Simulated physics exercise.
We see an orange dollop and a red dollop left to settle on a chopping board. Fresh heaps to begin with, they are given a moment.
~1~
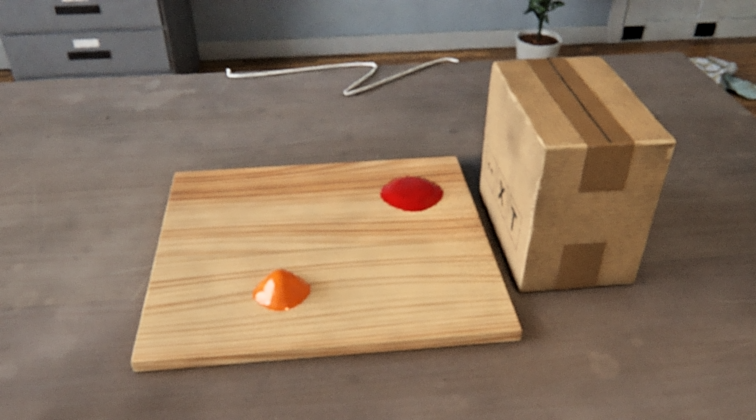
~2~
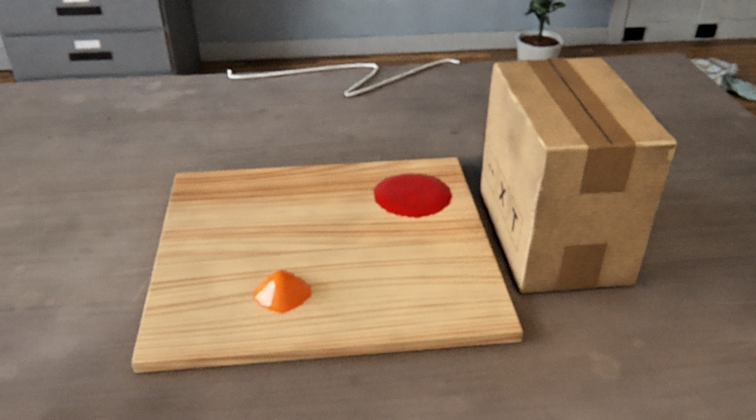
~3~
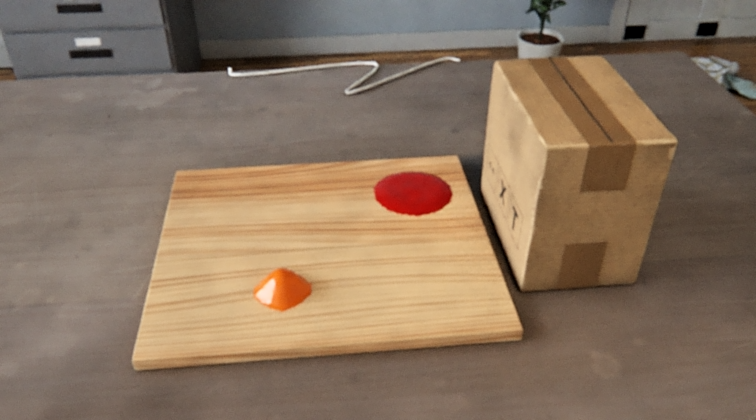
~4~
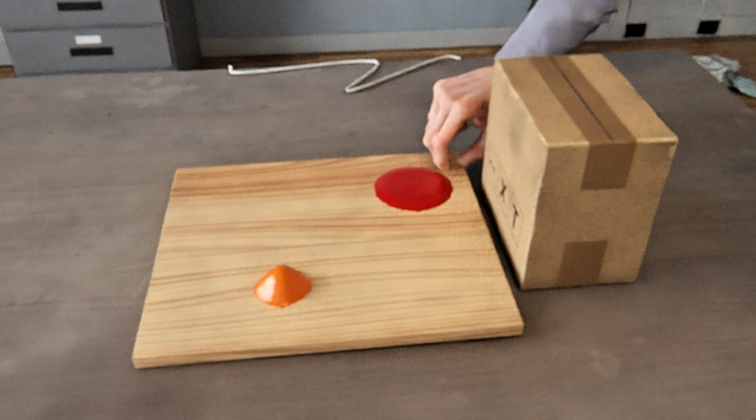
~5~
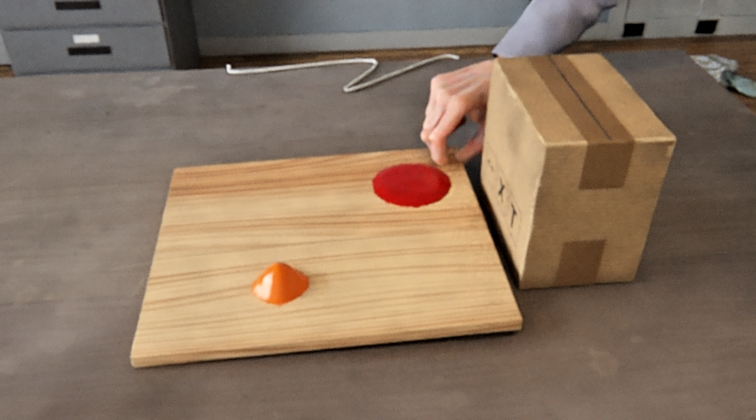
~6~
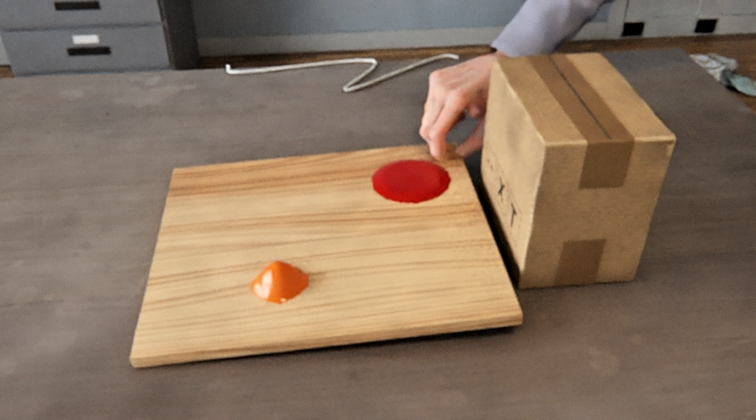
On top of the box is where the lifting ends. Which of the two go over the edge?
At the end, the orange dollop stays in bounds, the red dollop stays in bounds.
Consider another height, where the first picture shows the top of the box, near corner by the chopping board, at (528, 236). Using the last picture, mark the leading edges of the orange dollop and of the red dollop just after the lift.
Leading edges, in order: (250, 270); (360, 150).
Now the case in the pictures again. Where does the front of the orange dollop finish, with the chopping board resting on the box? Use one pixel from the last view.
It ends at about (226, 245).
A moment on, slope about 32°; the orange dollop has not moved; the red dollop has crept a little.
Further on, the orange dollop has not moved; the red dollop has crept down a long way.
When it is over, slope about 32°; the orange dollop has not moved; the red dollop has crept down a long way.
